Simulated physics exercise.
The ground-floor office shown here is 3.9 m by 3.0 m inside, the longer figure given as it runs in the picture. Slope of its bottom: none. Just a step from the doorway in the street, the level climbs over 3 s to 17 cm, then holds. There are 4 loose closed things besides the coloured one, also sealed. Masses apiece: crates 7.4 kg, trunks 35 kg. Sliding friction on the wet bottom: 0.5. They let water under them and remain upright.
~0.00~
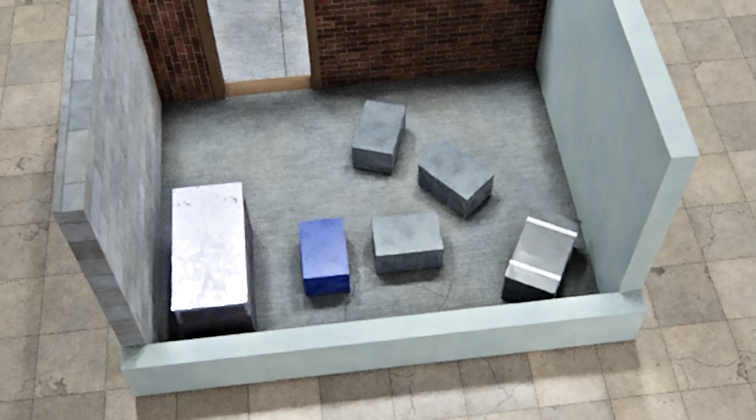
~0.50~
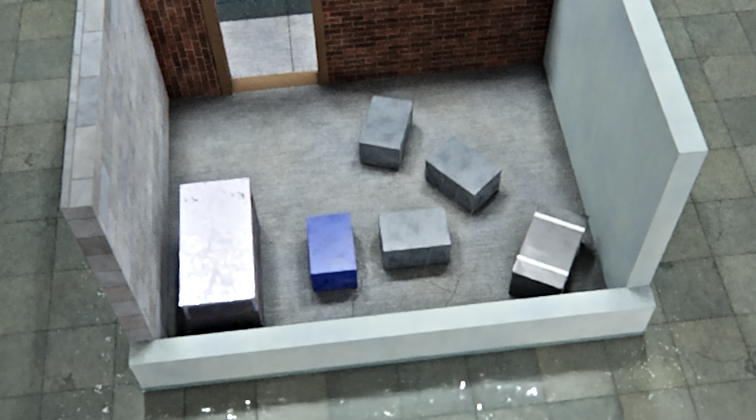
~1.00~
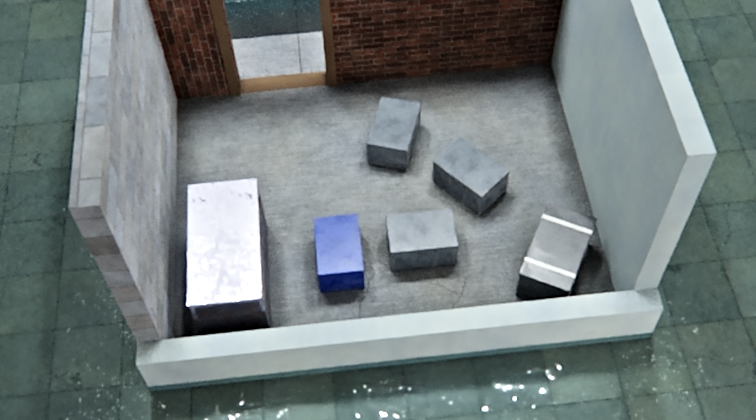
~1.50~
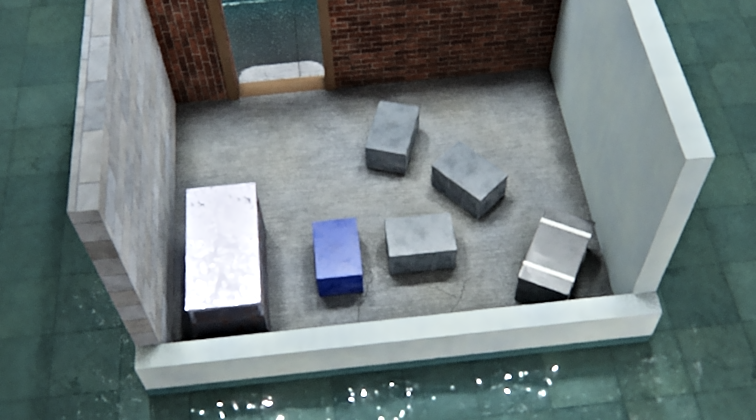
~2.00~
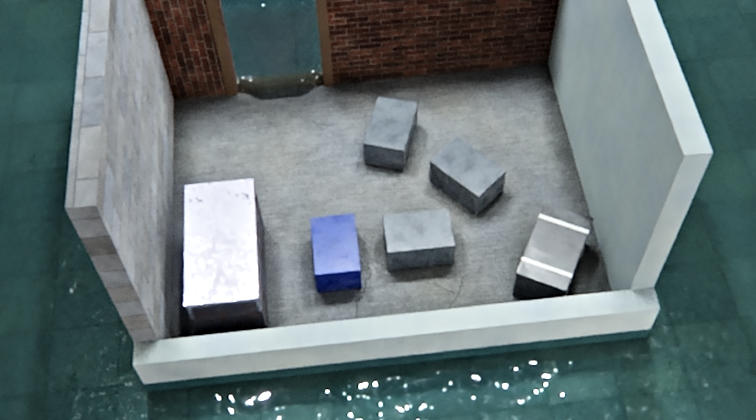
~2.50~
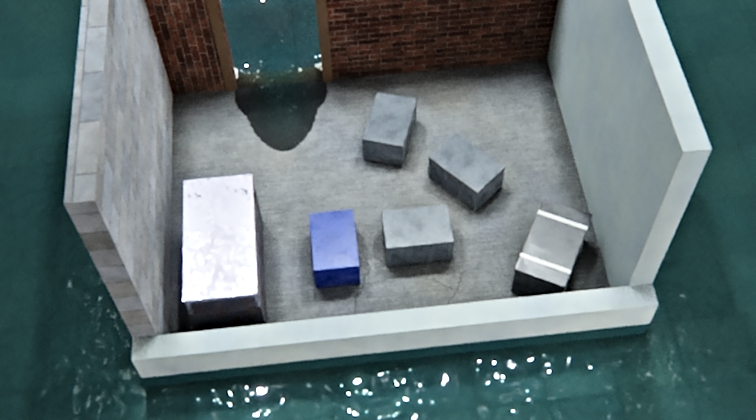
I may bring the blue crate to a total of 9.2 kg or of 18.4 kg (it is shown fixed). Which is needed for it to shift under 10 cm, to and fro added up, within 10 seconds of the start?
The lighter amount and the heavier both fall short.
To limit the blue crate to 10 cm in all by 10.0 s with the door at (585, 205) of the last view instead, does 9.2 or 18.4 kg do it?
Well, then the greater option is needed.
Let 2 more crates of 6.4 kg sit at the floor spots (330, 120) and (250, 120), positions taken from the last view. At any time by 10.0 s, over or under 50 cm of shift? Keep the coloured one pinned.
Taking them in order, the first is beyond the line and the second is beyond the line.
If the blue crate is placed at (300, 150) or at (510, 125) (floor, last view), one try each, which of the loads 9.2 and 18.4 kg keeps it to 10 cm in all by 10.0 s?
In that order: Neither holds; only the larger holds.
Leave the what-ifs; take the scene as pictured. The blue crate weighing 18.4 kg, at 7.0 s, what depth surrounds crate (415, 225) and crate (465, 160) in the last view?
Close to 6 and 2 centimetres.
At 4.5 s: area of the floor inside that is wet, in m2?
Around 5.0 m2 of it.
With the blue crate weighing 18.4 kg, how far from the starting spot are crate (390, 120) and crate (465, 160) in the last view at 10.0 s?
Net displacement, in order: 30 cm; 60 cm.
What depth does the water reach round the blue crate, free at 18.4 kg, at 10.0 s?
11 cm, roughly.
After 3.5 s the blue crate would be 0 cm from its start with 9.2 kg and 0 cm from its start with 18.4 kg; 0 cm of water round it then.
After 4.5 s the blue crate would be 10 cm from its start with 9.2 kg and 0 cm from its start with 18.4 kg; 5 cm of water round it then.
After 7.0 s the blue crate would be 67 cm from its start with 9.2 kg and 0 cm from its start with 18.4 kg; 6 cm of water round it then.
After 10.0 s the blue crate would be 177 cm from its start with 9.2 kg and 69 cm from its start with 18.4 kg; 11 cm of water round it then.
